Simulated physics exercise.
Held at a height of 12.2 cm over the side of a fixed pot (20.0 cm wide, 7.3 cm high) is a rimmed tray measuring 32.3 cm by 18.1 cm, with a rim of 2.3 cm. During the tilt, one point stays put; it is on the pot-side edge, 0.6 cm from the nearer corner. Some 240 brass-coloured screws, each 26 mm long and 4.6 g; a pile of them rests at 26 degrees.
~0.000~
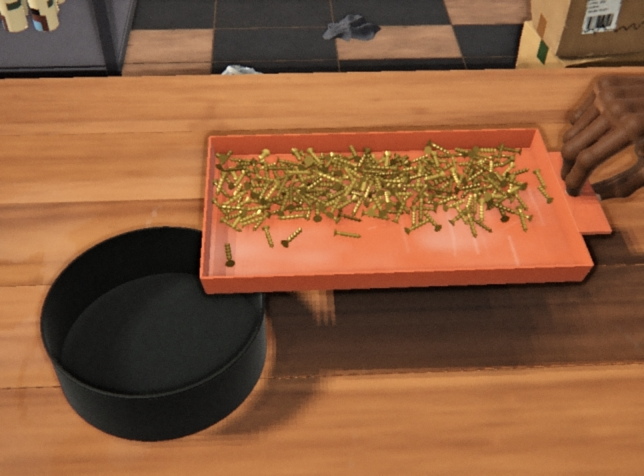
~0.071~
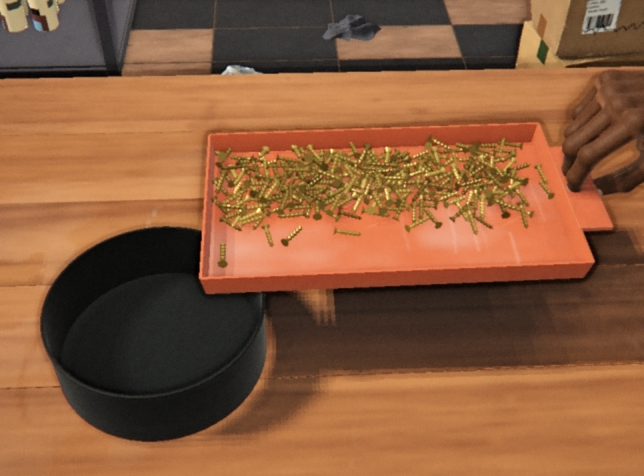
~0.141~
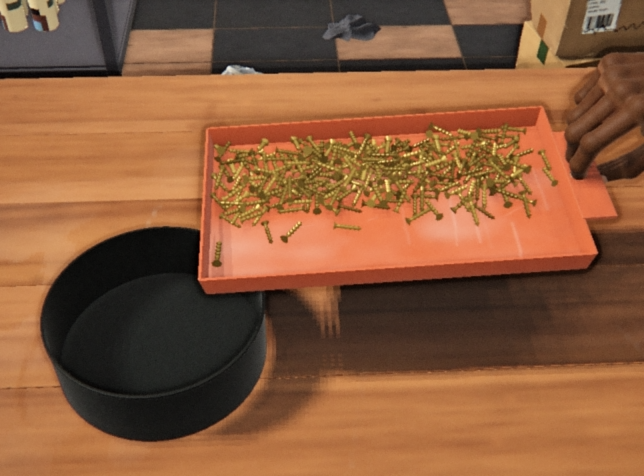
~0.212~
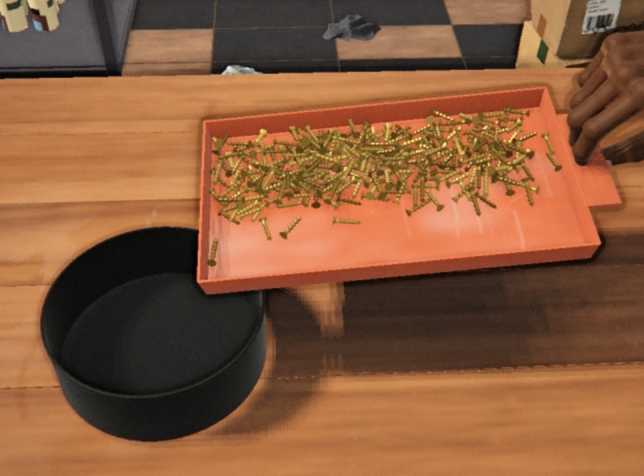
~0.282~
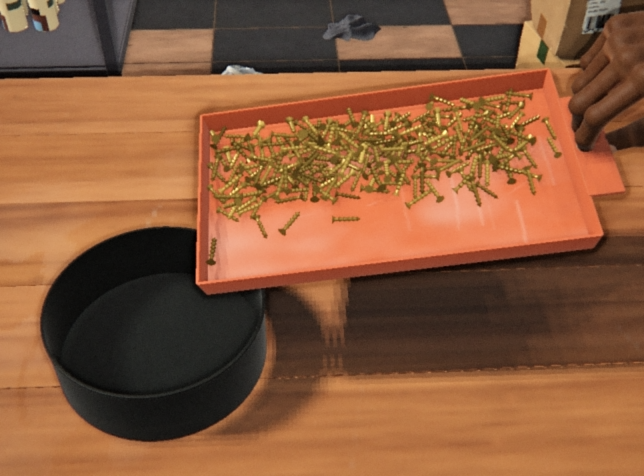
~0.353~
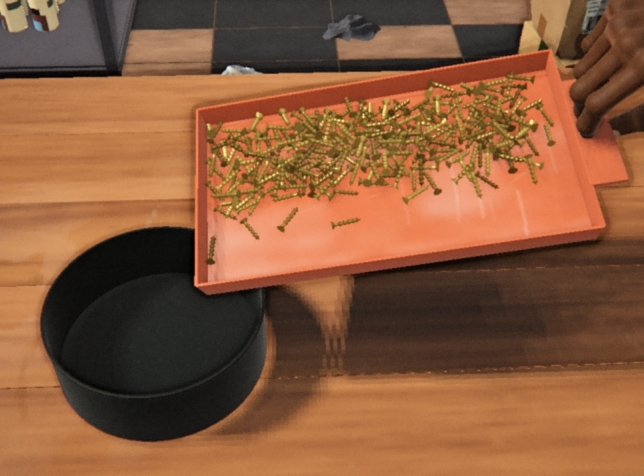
Shallow orange tray of brass-coloured screws tilting as a hand raises its right end, left end low beside a black round pot.
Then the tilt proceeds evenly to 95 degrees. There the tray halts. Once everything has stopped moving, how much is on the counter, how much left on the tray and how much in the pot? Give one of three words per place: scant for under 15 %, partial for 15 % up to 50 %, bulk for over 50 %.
Counter: Going to get a middle portion. Tray: Going to get a small portion. Pot: Going to get the main portion.
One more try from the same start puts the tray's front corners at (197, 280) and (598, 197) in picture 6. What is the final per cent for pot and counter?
Pot 100 % / counter 0 %.
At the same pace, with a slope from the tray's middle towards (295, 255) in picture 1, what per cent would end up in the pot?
Roughly 100 per cent.
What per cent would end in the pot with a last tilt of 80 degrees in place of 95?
I'd put it at close to 65 per cent.
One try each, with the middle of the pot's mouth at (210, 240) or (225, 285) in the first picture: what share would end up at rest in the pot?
I'd say close to 0 percent for the first spot and 35 percent for the second.
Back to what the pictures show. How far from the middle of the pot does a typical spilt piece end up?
About 16 centimetres.
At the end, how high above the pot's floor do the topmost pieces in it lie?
Around 3.0 cm above the floor.
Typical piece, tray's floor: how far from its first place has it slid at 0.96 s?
Displacement on the tray: Roughly 13 cm.
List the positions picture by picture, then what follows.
In the first picture, tray tilt 0 degrees, front corners at (204, 275) and (589, 262); middle of the pieces at (377, 189); pot at (154, 304).
In the second picture, tray tilt 1 degrees, front corners at (204, 276) and (590, 259); middle of the pieces at (377, 186).
In the third picture, tray tilt 5 degrees, front corners at (203, 277) and (592, 251), lowest corner left front; middle of the pieces at (378, 177).
In the fourth picture, tray tilt 9 degrees, front corners at (202, 278) and (595, 241), lowest corner left front; middle of the pieces at (378, 167).
In the fifth picture, tray tilt 13 degrees, front corners at (201, 280) and (598, 232), lowest corner left front; middle of the pieces at (377, 158).
In the sixth picture, tray tilt 18 degrees, front corners at (199, 282) and (600, 224), lowest corner left front; middle of the pieces at (375, 148); pot at (154, 304). Its pace works out near 60 degrees a second.
After 0.96 s, tilt 54 degrees; the tray holds 95 %, the pot 0 %.
After 1.36 s, tilt 78 degrees; the tray holds 80 %, the pot 10 %.
Then, at 1.85 s, tilt 95 degrees; the tray holds 0 %, the pot 60 %.
By 2.6 s all is still; counter 35 %, tray 0 %, pot 65 %.
